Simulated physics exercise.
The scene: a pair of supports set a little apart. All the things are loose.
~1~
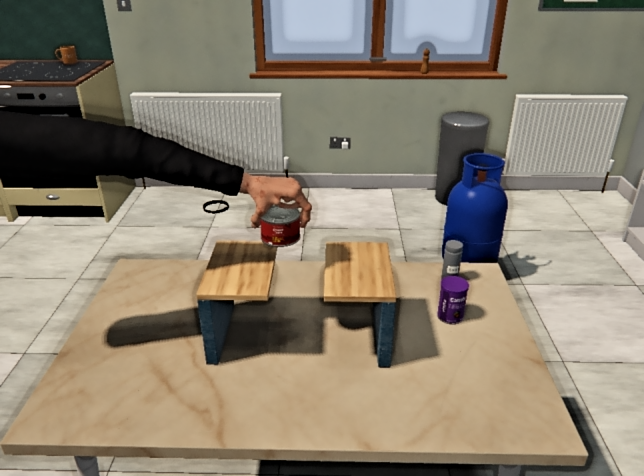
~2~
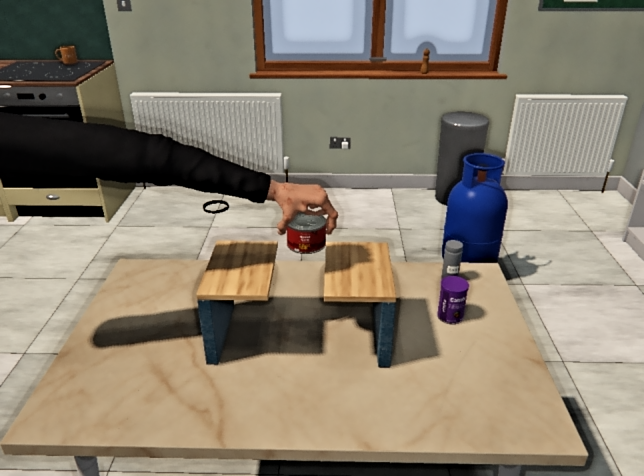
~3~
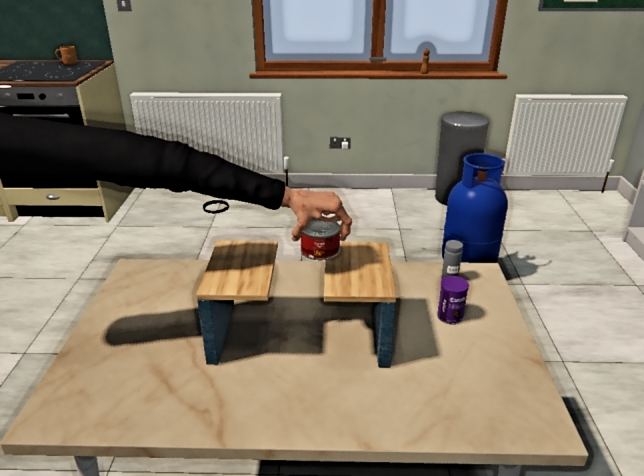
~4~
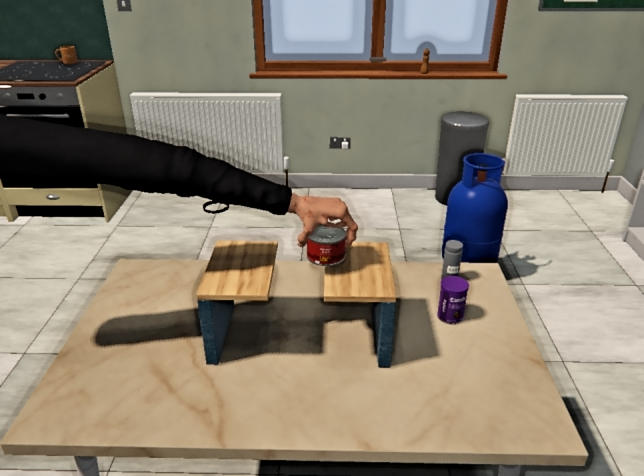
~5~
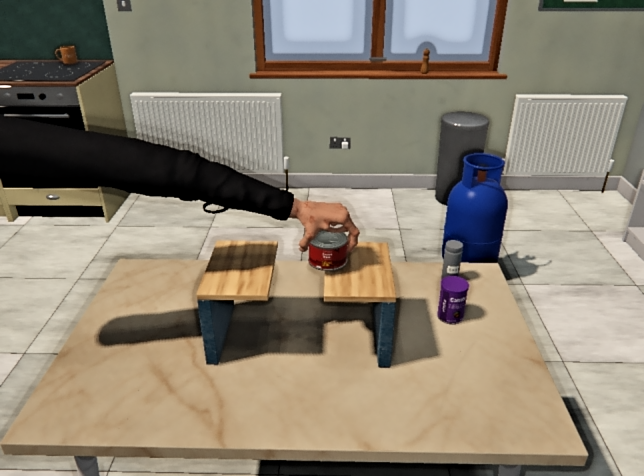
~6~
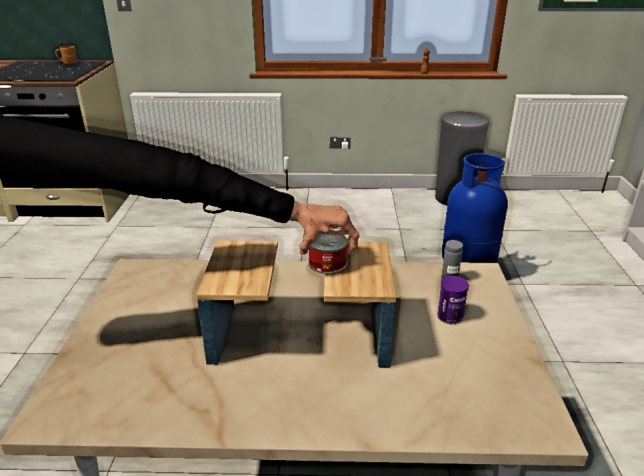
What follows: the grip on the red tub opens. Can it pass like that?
The tub stays on top.
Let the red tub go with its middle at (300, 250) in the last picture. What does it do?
Then it goes down the gap.
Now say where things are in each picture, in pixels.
In the first frame, being brought over the gap; red tub (280, 226); purple tin (453, 300).
In the second frame, being brought over the gap; red tub (306, 232); purple tin (453, 300).
In the third frame, being brought over the gap; red tub (320, 239); purple tin (453, 300).
In the fourth frame, being brought over the gap; red tub (326, 244); purple tin (453, 300).
In the fifth frame, being brought over the gap; red tub (328, 249); purple tin (453, 300).
In the sixth frame, held still over the gap; red tub (328, 252); purple tin (453, 300).
Then, 0.20 s later than the last frame, all is still.
Then, 0.70 s later than the last frame, red tub resting near (328, 256).
When it is over, all 3 as before. End places, in pixels of the last picture, red tub near (328, 256). The tub is caught.
